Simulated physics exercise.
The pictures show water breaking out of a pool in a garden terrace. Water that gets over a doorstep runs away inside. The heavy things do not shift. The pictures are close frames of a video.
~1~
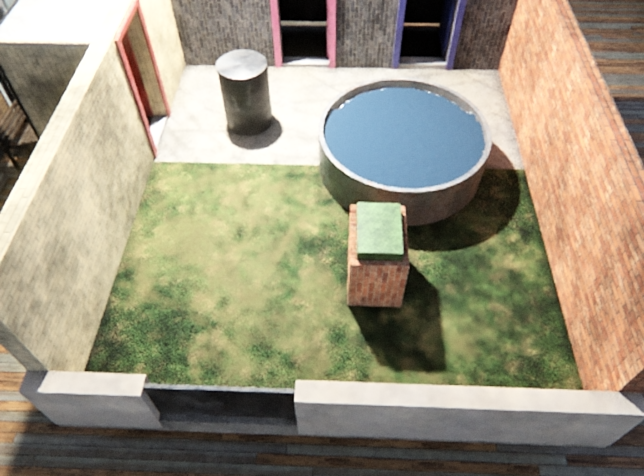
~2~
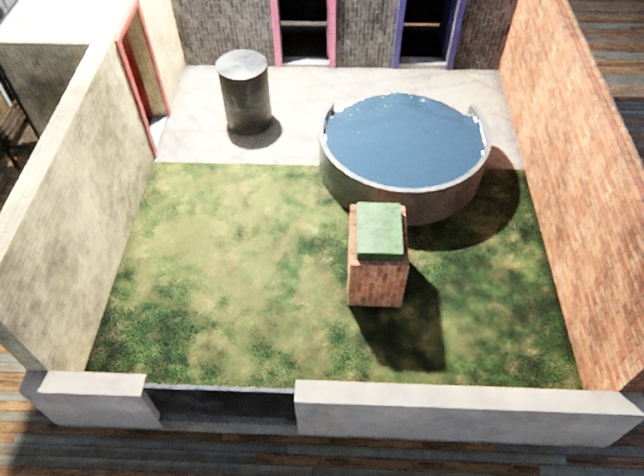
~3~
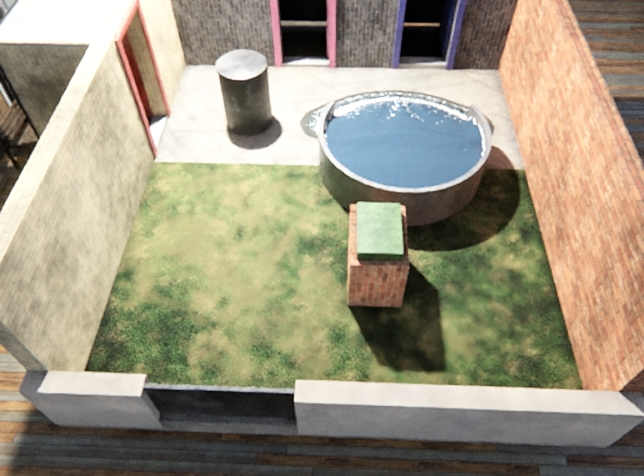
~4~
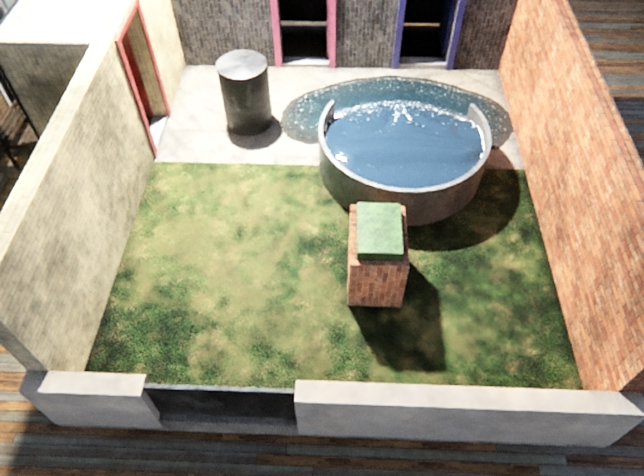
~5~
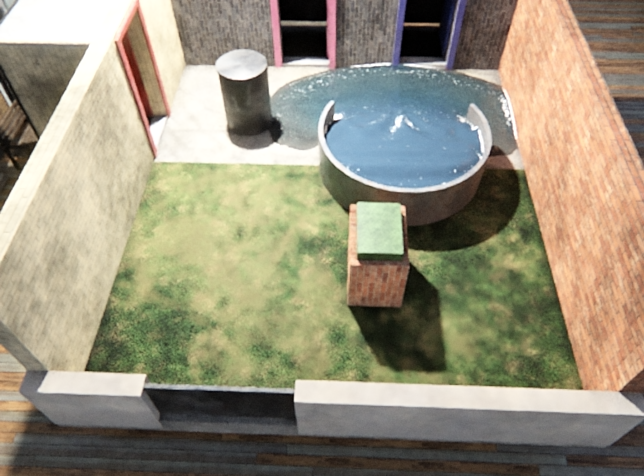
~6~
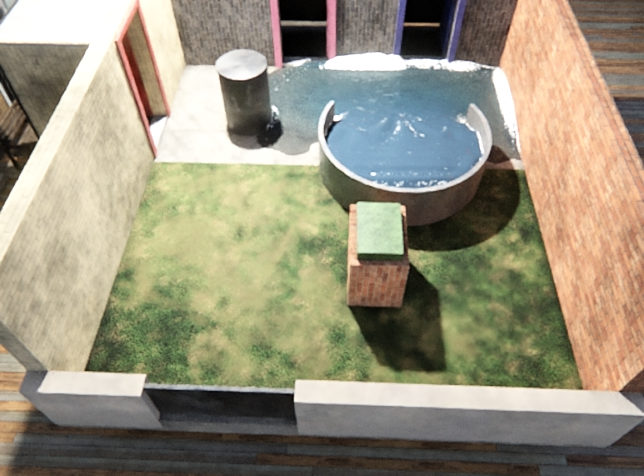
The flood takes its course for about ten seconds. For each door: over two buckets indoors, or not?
In the end: The pink door lets in a lot; the red door lets in a lot; the blue door lets in a lot.
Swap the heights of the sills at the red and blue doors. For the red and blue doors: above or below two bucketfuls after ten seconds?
My reading: Red door stays under, blue door floods.
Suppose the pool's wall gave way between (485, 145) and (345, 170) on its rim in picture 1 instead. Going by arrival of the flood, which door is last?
Last comes the pink one.
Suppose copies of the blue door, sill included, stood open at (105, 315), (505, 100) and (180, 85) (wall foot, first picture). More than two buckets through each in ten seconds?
In turn: Stays under, floods, passes that mark.
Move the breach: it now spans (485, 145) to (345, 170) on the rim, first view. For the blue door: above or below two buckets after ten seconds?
My reading: The blue door takes less.
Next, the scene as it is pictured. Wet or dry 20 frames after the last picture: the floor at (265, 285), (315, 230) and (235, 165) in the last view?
In that order: Dry, no water, flooded.
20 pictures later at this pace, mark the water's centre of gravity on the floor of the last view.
Around (363, 121).
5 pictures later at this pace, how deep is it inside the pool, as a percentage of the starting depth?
Some 50 per cent.
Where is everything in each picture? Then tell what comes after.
In the first frame, still water in the pool at (404, 133).
In the second frame, the front is at a hidden place, out from the gap on the pool's far side.
In the third frame, the front is at (489, 125), out from the gap on the pool's far side.
In the fourth frame, water pours out on the pool's far side and has run to (508, 127).
In the fifth frame, water pours out on the pool's far side and has run to (274, 101).
In the sixth frame, water pours out on the pool's far side and has run to a hidden place.
A moment on, water covers 25 % of the floor; the pink door over two buckets in, the red door not reached, the blue door far over two buckets in.
Next, water covers 30 % of the floor; the pink door far over two buckets in, the red door not reached, the blue door far over two buckets in.
Then, water covers 45 % of the floor; the pink door far over two buckets in, the red door under two buckets in, the blue door far over two buckets in.
Later, water covers 80 % of the floor; the pink door far over two buckets in, the red door over two buckets in, the blue door far over two buckets in.
In the end, water covers 100 % of the floor; the pink door far over two buckets in, the red door over two buckets in, the blue door far over two buckets in.
